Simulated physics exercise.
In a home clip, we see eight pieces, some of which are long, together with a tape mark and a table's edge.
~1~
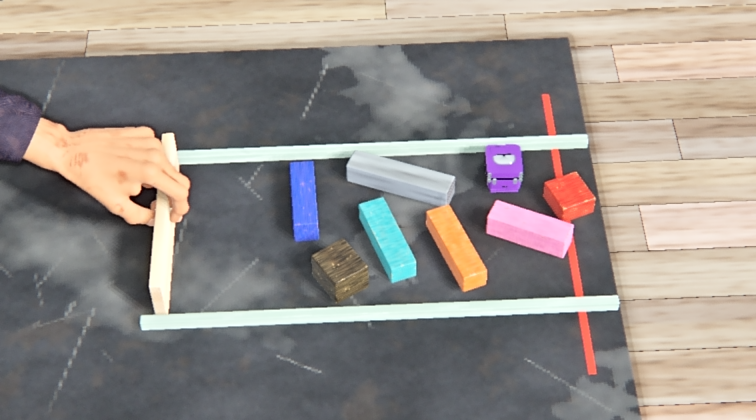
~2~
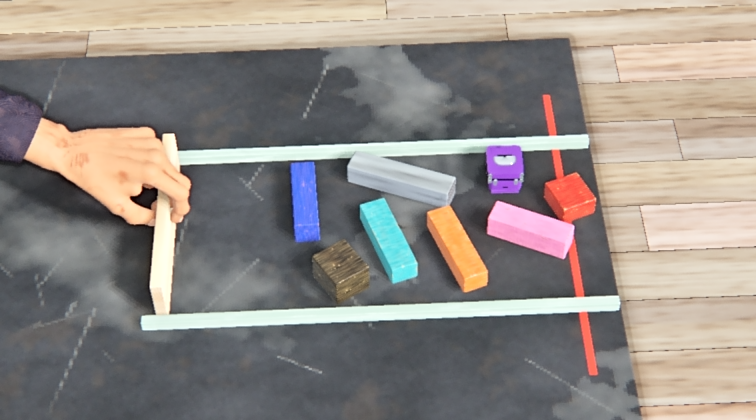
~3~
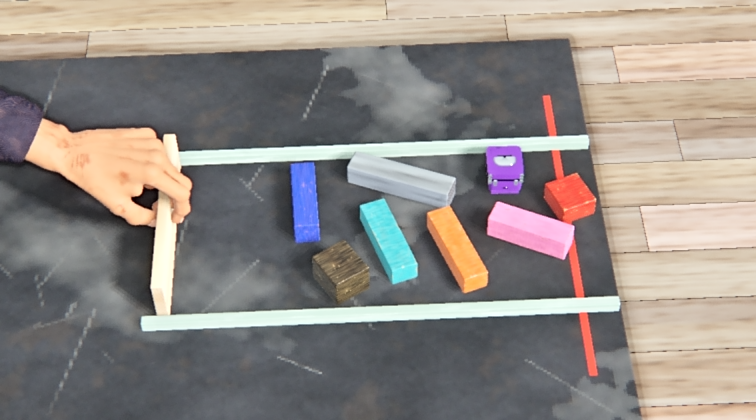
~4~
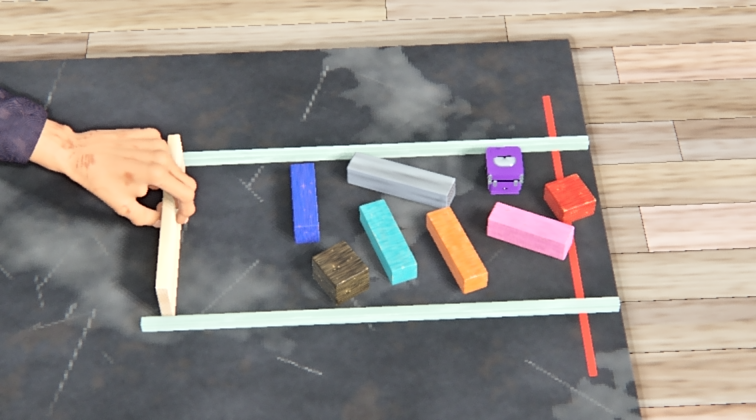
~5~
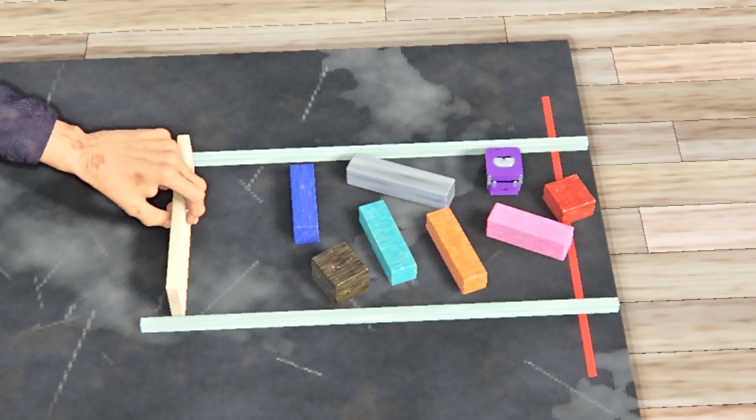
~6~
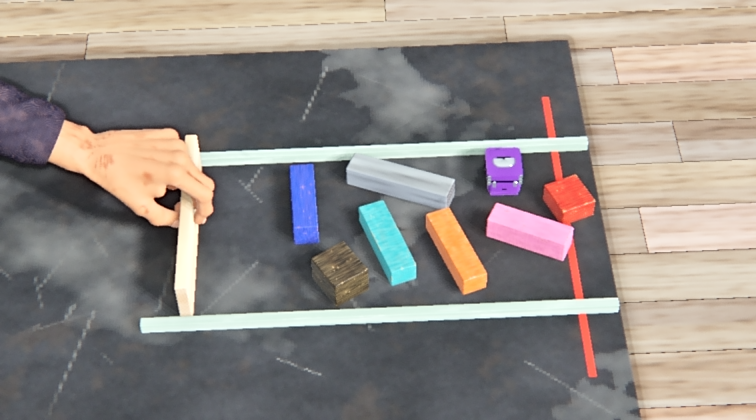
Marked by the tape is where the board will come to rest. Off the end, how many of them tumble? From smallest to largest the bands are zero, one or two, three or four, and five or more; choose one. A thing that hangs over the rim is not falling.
The right band is five or more.
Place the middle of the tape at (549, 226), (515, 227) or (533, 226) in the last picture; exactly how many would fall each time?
5, 2, 5.
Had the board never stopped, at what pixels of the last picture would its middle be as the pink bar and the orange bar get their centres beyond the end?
(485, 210) and then (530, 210), give or take.
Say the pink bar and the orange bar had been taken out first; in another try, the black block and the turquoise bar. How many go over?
That gives 4 for the first pair taken away and 4 for the second.
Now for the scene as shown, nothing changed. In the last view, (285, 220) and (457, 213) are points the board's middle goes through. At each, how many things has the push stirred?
At the first point the count is 0, at the second it's 8.
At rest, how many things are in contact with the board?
Well, it touches 2.
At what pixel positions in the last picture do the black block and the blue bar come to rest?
I'd say approximately (597, 272) and then (575, 192).
Soon after, none off yet; red block at rest near (569, 200); pink bar at rest near (529, 232); purple case at rest near (503, 171).
After that, none off yet; red block at rest near (569, 200); pink bar at rest near (531, 232); purple case moving near (509, 168).
And then, one off so far; red block on its side near (621, 234); pink bar displaced about its own width near (616, 244); purple case displaced well along near (570, 160).
In the end, the number that fall off is five or more; gone, turquoise bar, grey stick, orange bar, purple case, pink bar and red block.
